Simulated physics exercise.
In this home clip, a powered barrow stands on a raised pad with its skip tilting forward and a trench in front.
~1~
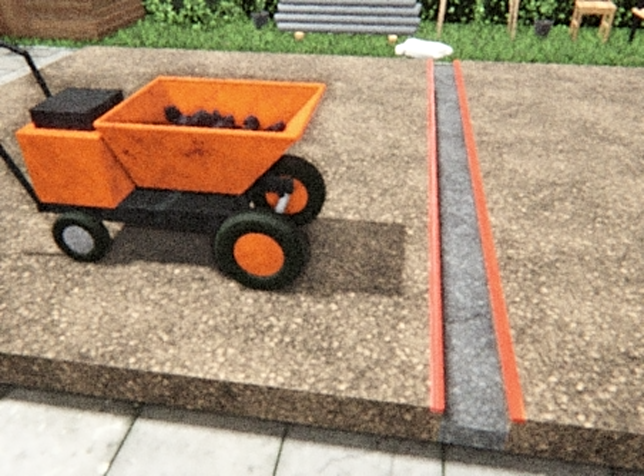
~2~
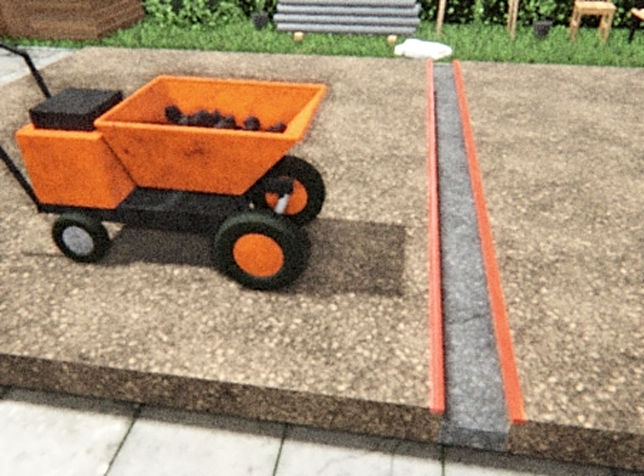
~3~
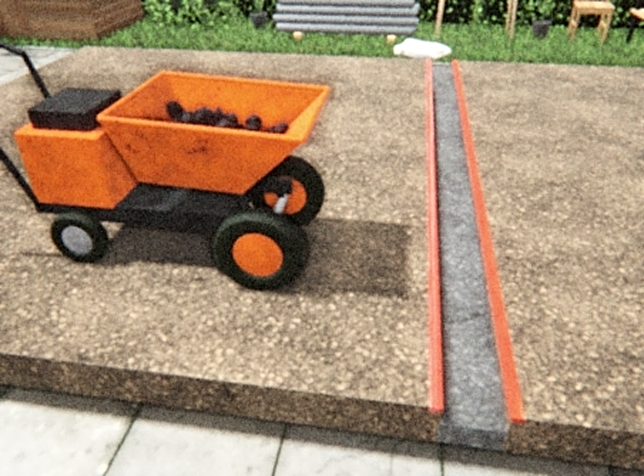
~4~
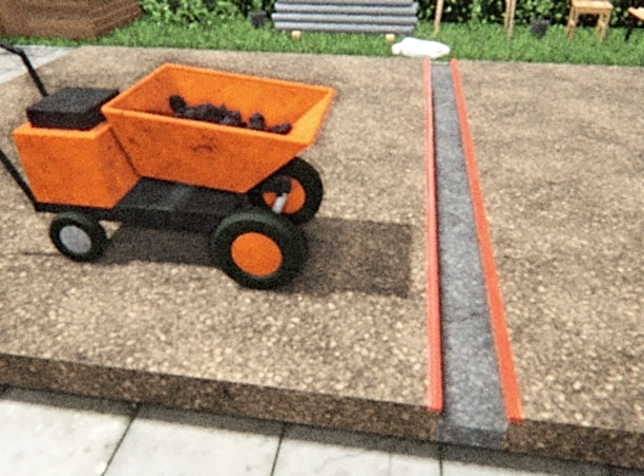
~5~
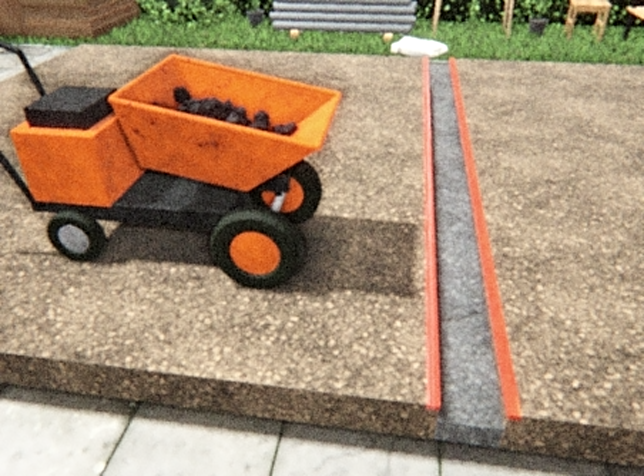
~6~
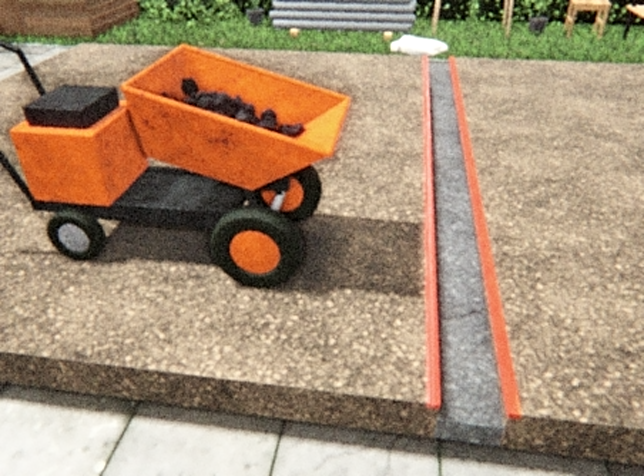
An orange skip full of dark lumps tilts slowly forward on a barrow beside a trench.
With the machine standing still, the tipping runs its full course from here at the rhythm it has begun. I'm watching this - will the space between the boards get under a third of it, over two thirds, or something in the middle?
At least one third, at most two thirds.
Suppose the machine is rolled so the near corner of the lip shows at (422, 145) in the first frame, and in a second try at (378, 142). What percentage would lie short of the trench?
0 % then 0 %.
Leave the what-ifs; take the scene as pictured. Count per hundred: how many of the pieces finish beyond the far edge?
About 0 per cent.
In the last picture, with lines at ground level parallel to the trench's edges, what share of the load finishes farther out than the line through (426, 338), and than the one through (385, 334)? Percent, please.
In turn 60 and 90 in a hundred.
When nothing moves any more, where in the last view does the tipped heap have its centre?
I'd mark it at roughly (447, 265).
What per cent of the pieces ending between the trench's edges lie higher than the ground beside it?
My estimate would be close to 25 per cent.
Soon after the last picture, skip tipped steeply; all in the skip.
A little later, skip tipped right over; about two thirds in the skip; about a quarter short of the trench; a small part in or heaped over the trench.
Later still, skip tipped right over; a small part in the skip; about a third short of the trench; about half in or heaped over the trench; a stray few beyond it.
At rest, skip tipped right over; a small part in the skip; about a third short of the trench; about half in or heaped over the trench; a stray few beyond it.
